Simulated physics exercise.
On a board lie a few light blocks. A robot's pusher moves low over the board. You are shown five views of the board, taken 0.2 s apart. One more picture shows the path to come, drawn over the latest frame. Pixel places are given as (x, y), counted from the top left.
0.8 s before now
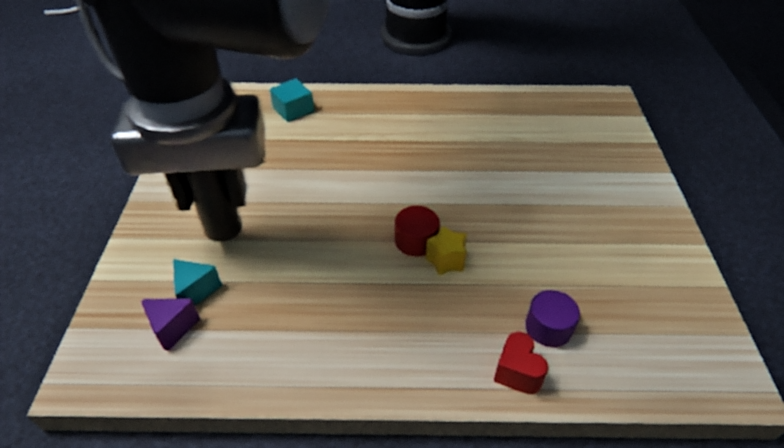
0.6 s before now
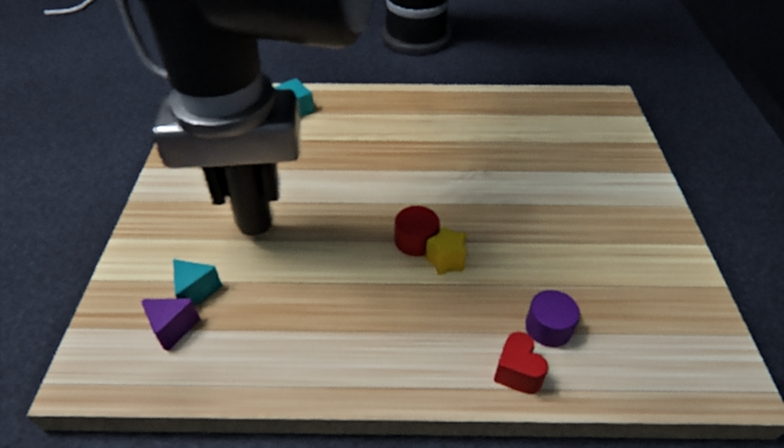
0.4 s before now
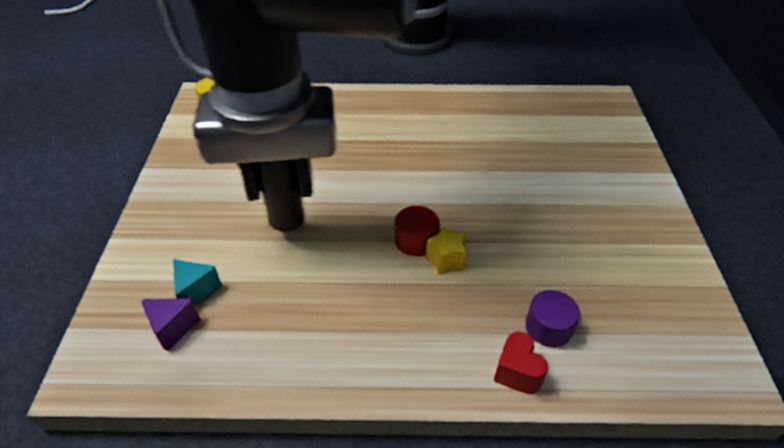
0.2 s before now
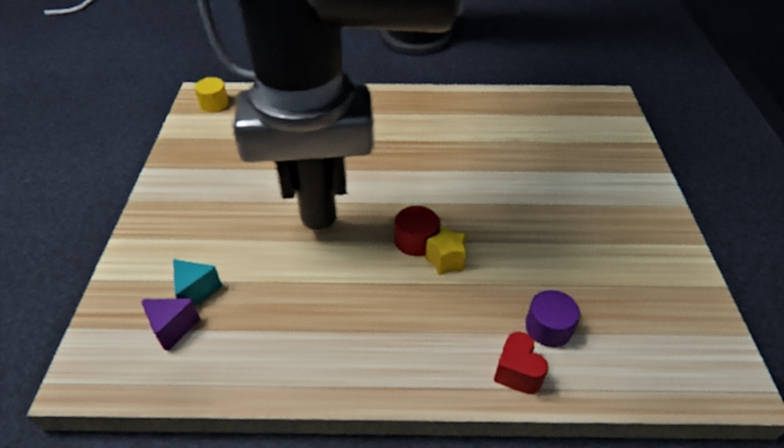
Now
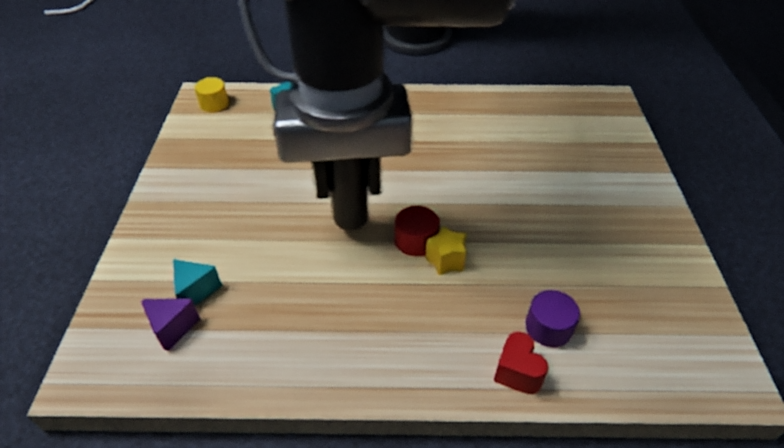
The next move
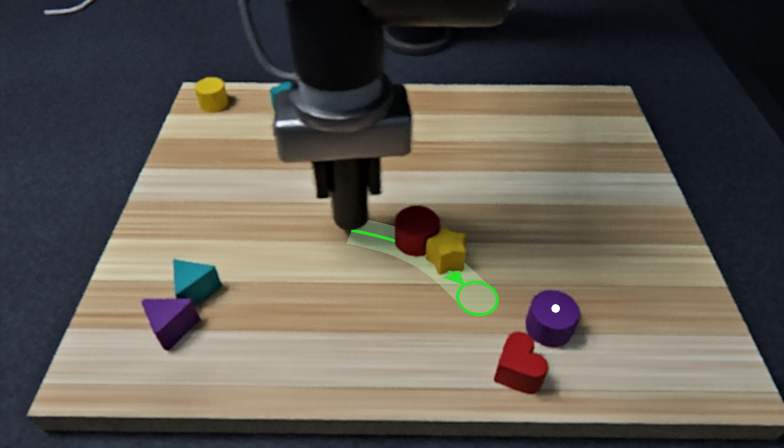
The footage shows a robot's dark pusher moving steadily rightward, low over a wooden board, from above the teal and purple triangles toward the red disc and yellow star, while the scattered blocks stay where they are.
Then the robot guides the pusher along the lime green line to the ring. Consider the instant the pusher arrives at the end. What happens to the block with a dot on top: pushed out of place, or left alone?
Left where it is.
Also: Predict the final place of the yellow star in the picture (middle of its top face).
Roughly at (511, 266).
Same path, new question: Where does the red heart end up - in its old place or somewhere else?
That block stands still.
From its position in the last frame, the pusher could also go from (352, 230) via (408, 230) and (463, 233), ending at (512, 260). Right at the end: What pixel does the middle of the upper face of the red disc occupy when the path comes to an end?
The point I'd pick in the picture is (536, 273).
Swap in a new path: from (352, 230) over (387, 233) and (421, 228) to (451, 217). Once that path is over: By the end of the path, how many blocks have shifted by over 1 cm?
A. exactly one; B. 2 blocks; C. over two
I'll go with B - 2 blocks.
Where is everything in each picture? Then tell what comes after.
Pusher tip (224, 228); block tops, red disc (417, 220); yellow star (449, 241); red heart (523, 355); purple disc (556, 308), in the first frame.
Pusher (255, 223); blocks unchanged, in the second frame.
Pusher (287, 219); blocks unchanged, in the third frame.
Pusher (319, 217); blocks unchanged, in the fourth frame.
Pusher (351, 217); red disc (417, 220); yellow star (449, 241); red heart (523, 355); purple disc (556, 308), in the fifth frame.
Path on the board, from (352, 230) over (399, 242) and (441, 265) to (477, 298); the dot is on the purple disc.
The first path, step by step. One third of the way, pusher (399, 229); red disc (440, 224); yellow star (466, 247).
Two thirds of the way, pusher (443, 252); red disc (478, 229); yellow star (492, 258), turned 35° clockwise.
At the end, pusher (480, 285); red disc (480, 229); yellow star (511, 266); red heart in place; purple disc in place.
